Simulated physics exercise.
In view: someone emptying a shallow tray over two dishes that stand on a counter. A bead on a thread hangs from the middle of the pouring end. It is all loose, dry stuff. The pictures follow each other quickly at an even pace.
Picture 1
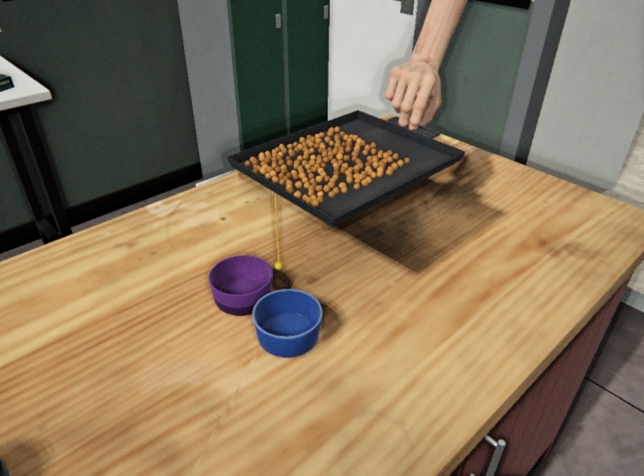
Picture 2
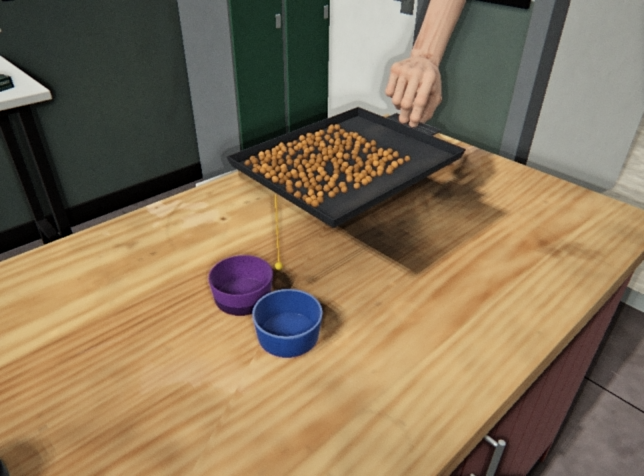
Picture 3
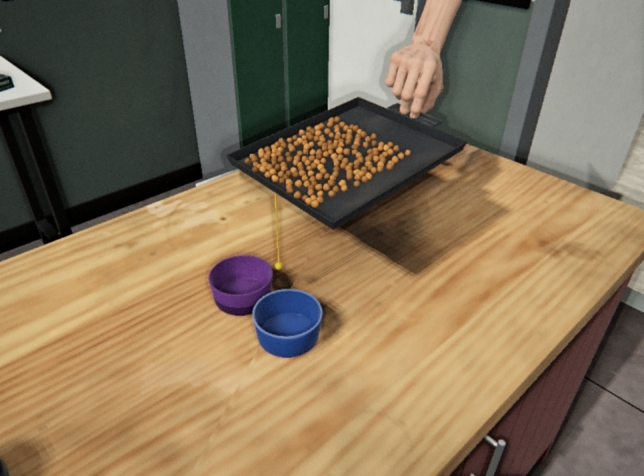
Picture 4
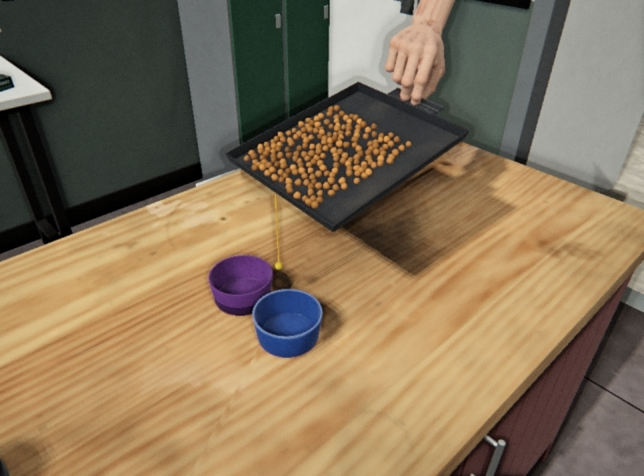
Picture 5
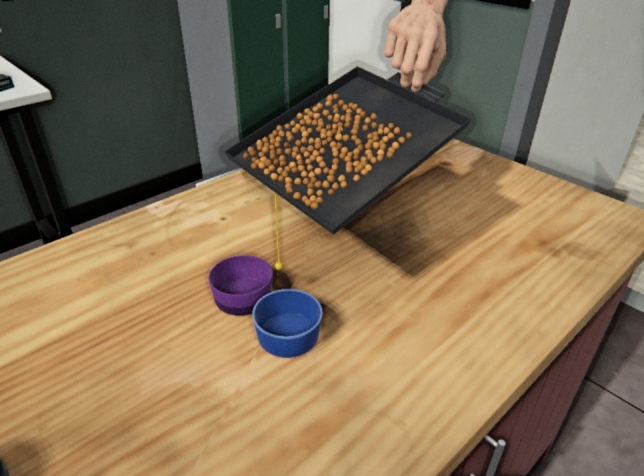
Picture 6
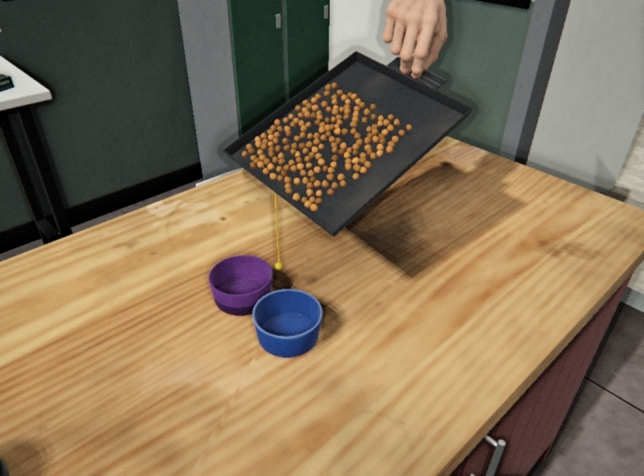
Dark shallow tray of roasted chickpeas, held level by a hand, then tilting steadily above purple and blue dishes on a wooden counter.
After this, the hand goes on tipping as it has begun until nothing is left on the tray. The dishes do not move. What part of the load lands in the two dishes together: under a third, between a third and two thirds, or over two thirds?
Caught overall: Between a third and two thirds.
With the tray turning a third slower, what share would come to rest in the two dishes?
About 60 per cent.
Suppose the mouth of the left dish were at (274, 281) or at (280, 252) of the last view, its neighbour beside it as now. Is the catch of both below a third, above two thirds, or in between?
First between a third and two thirds, then less than a third.
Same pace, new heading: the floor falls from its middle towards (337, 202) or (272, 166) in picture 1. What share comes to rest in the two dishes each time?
First some 30, then 30 per cent.
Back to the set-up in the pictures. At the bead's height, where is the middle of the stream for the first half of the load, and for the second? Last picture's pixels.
The first part at (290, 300); the rest at (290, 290).
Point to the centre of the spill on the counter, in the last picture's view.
At about (300, 336).
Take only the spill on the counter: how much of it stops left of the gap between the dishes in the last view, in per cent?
Some 40 per cent.
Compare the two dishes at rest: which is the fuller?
It is the right dish.
Soon after the last picture, tray tipped steeply; nearly all on the tray; a stray few in the air.
A little later, tray tipped past a quarter turn; nearly all on the tray; a stray few in the right dish; a small part outside both; a stray few in the air.
Later still, tray tipped past a quarter turn; about half in the right dish; a small part in the left dish; about half outside both.
At rest, tray tipped past a quarter turn; about half in the right dish; a small part in the left dish; about half outside both.
